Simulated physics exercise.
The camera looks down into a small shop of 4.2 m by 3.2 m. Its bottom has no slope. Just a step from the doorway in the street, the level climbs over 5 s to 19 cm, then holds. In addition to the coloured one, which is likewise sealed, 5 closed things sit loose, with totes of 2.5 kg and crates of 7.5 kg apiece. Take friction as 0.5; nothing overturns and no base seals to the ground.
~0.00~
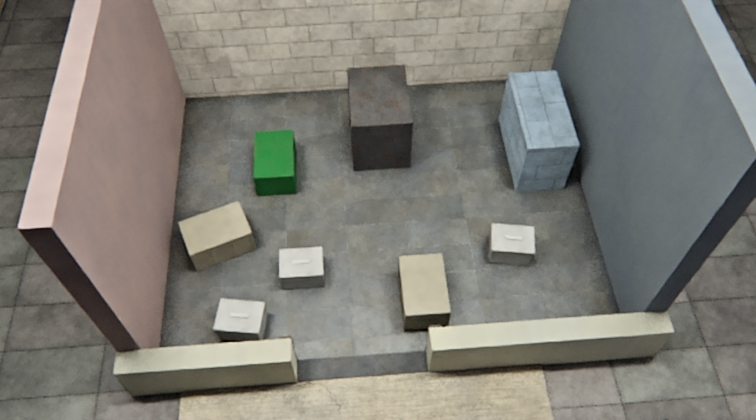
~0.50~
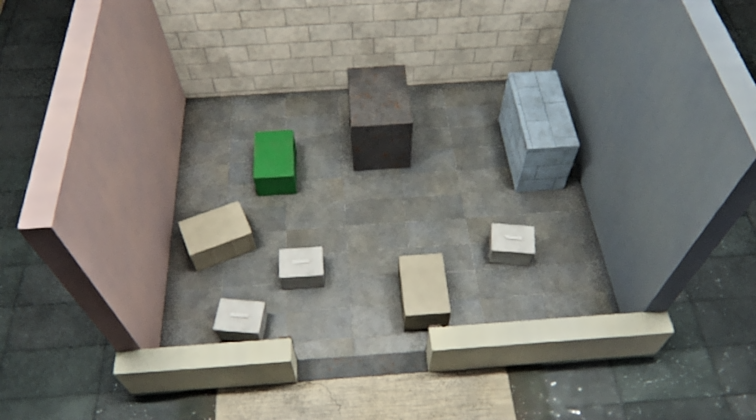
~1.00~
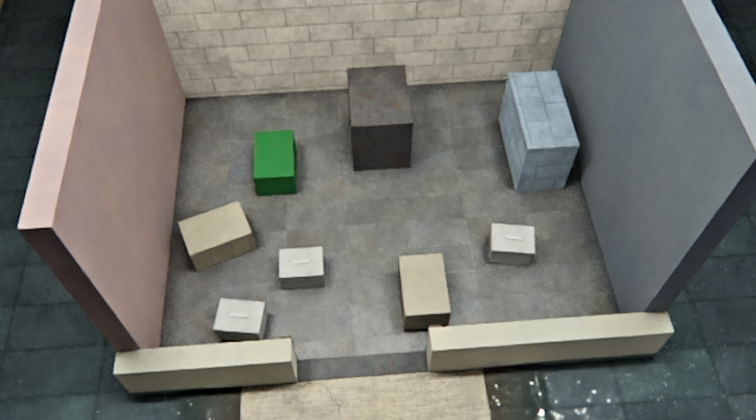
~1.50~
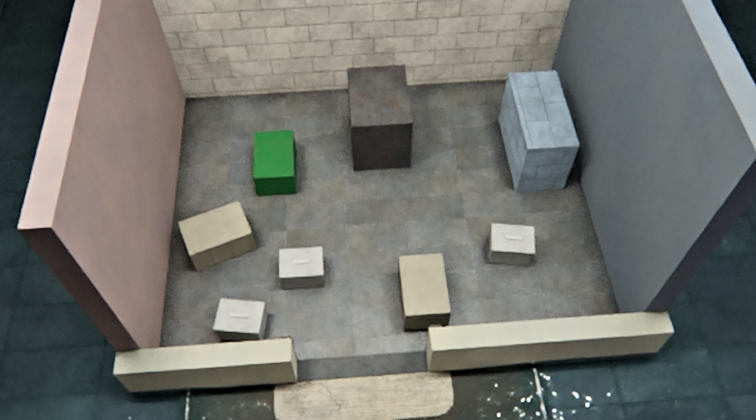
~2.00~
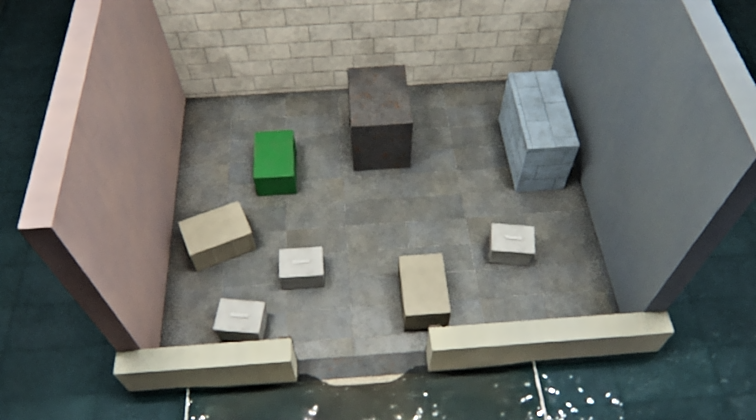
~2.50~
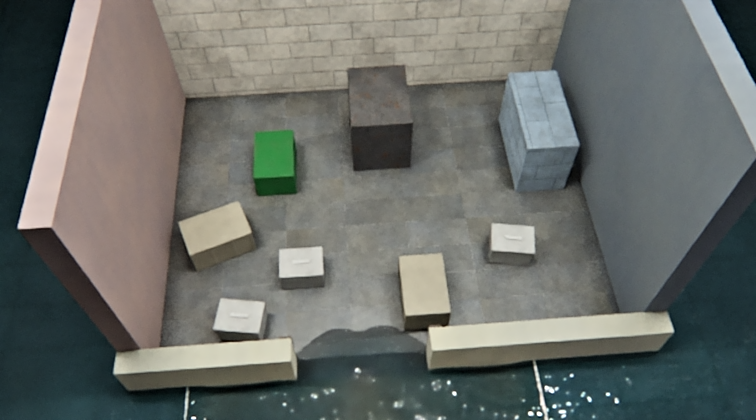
The clip shows a small walled room seen from above, holding a green crate and other boxes that stay still, while dark water rises outside, covers the pale mat at the doorway, and edges just inside the opening.
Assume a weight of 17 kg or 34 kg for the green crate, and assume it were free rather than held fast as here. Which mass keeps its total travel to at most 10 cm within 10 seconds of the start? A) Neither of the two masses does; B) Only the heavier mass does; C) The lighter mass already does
B.
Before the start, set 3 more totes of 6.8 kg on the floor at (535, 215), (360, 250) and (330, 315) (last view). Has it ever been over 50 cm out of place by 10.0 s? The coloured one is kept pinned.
Spot one stays inside, spot two crosses the limit, spot three crosses the limit.
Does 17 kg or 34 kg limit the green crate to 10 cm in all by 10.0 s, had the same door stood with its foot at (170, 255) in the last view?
The answer is that only the greater mass suffices.
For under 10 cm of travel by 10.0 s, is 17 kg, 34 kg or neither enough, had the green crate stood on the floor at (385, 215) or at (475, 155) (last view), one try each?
Well, at the first spot you need the heavier weight, and at the second you need the heavier weight.
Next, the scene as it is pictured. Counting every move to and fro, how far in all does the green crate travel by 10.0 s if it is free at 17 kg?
It would cover some 100 cm all told.
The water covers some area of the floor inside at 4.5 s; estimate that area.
Around 4.0 m2 of it.
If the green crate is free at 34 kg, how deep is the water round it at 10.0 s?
Depth: Approx. 10 cm.
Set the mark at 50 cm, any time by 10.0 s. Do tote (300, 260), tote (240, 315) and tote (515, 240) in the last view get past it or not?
Listed order gives above limit, within limit, within limit.
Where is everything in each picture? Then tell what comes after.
In the first picture, the green crate at (274, 153), on the bottom; water covers 0.0 m2; 0 of 6 have shifted.
In the second picture, the green crate at (274, 153) rests on the ground; water covers 0.0 m2; 0 of 6 have shifted.
In the third picture, the green crate at (274, 153) rests on the ground; 0.0 m2 under water; 0 of 6 have shifted.
In the fourth picture, the green crate at (274, 153), on the bottom; water covers 0.0 m2; 0 of 6 have shifted.
In the fifth picture, the green crate at (274, 153), on the bottom; water covers 0.0 m2; 0 of 6 have shifted.
In the sixth picture, the green crate at (274, 153), on the bottom; 0.2 m2 under water; 0 of 6 have shifted.
After 3.5 s the green crate would be 0 cm from its start with 17 kg and 0 cm from its start with 34 kg; 0 cm of water round it then.
After 4.5 s the green crate would be 0 cm from its start with 17 kg and 0 cm from its start with 34 kg; 1 cm of water round it then.
After 7.0 s the green crate would be 12 cm from its start with 17 kg and 0 cm from its start with 34 kg; 5 cm of water round it then.
After 10.0 s the green crate would be 80 cm from its start with 17 kg and 0 cm from its start with 34 kg; 10 cm of water round it then.
